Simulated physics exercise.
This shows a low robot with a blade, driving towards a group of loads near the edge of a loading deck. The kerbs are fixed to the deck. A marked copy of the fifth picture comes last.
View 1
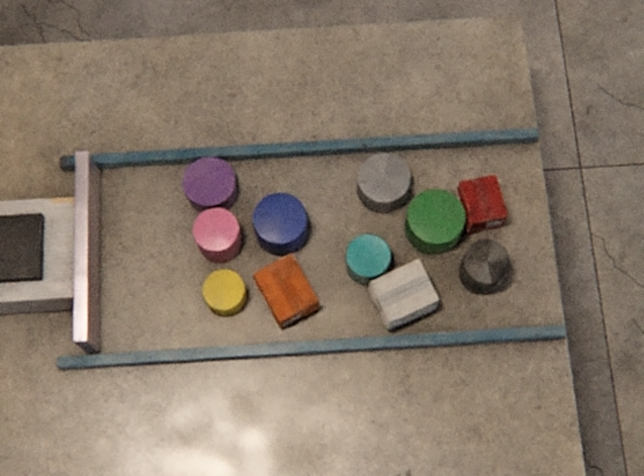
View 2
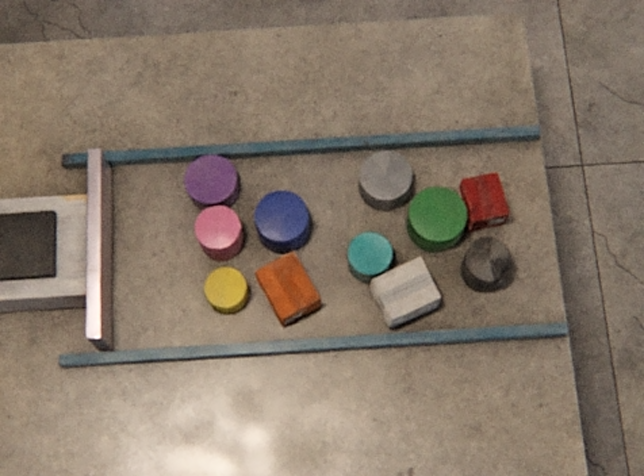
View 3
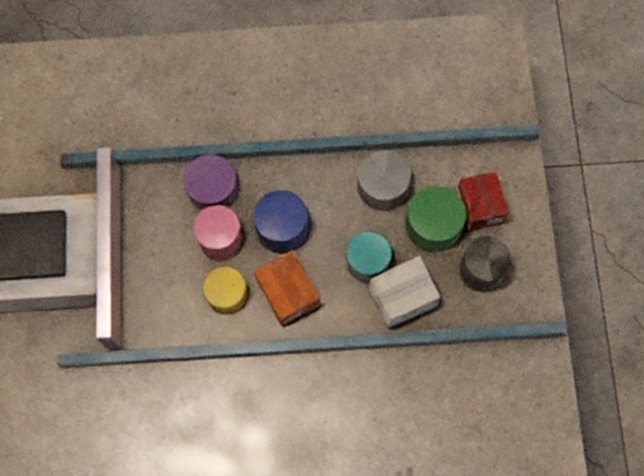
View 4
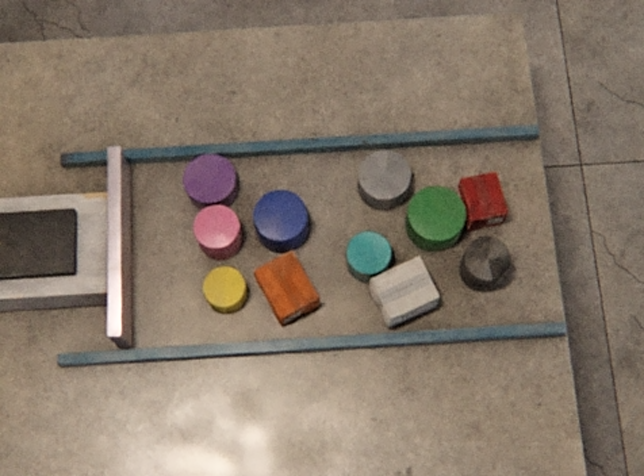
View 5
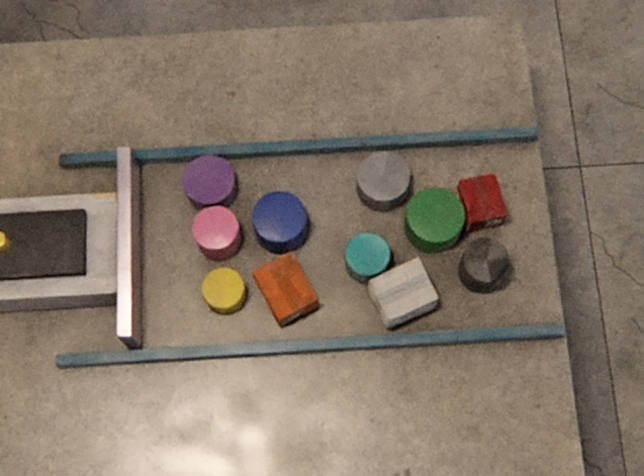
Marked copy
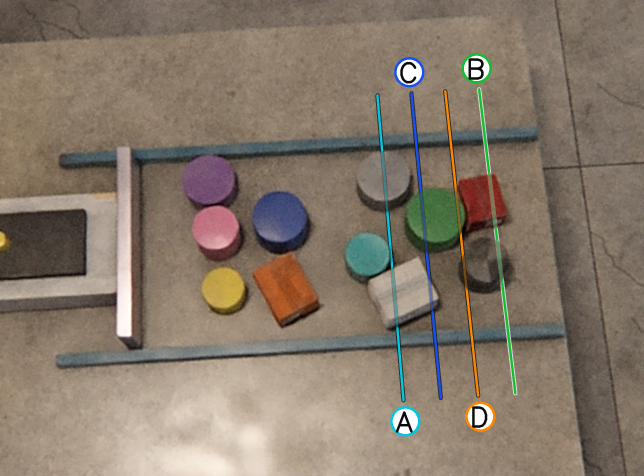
On a concrete deck between two blue rails, a low robot with a wide blade rolled slowly to the right toward scattered colourful canisters and parcels, which stayed still as the gap narrowed.
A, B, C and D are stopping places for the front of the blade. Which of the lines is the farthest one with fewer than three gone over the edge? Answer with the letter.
Up to line C.
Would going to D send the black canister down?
Yes.
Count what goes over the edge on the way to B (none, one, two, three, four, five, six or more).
Six or more.
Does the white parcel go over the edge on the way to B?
Yes.
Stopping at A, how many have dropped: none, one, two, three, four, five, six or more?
In all, none.
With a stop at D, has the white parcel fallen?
By then, yes.
On the marked copy, A at (390, 241); B at (496, 234); C at (425, 238); D at (461, 236).
Taking C. A third of the way, robot (154, 237); purple pail (267, 182); orange parcel (308, 287).
Two thirds of the way, robot (263, 231); black canister (511, 265); red parcel (500, 197).
When it is over, robot (345, 226); red parcel over the edge; white parcel (548, 300); one fallen.
As for the rest, A is within the limit but short; B drops seven; D drops four.
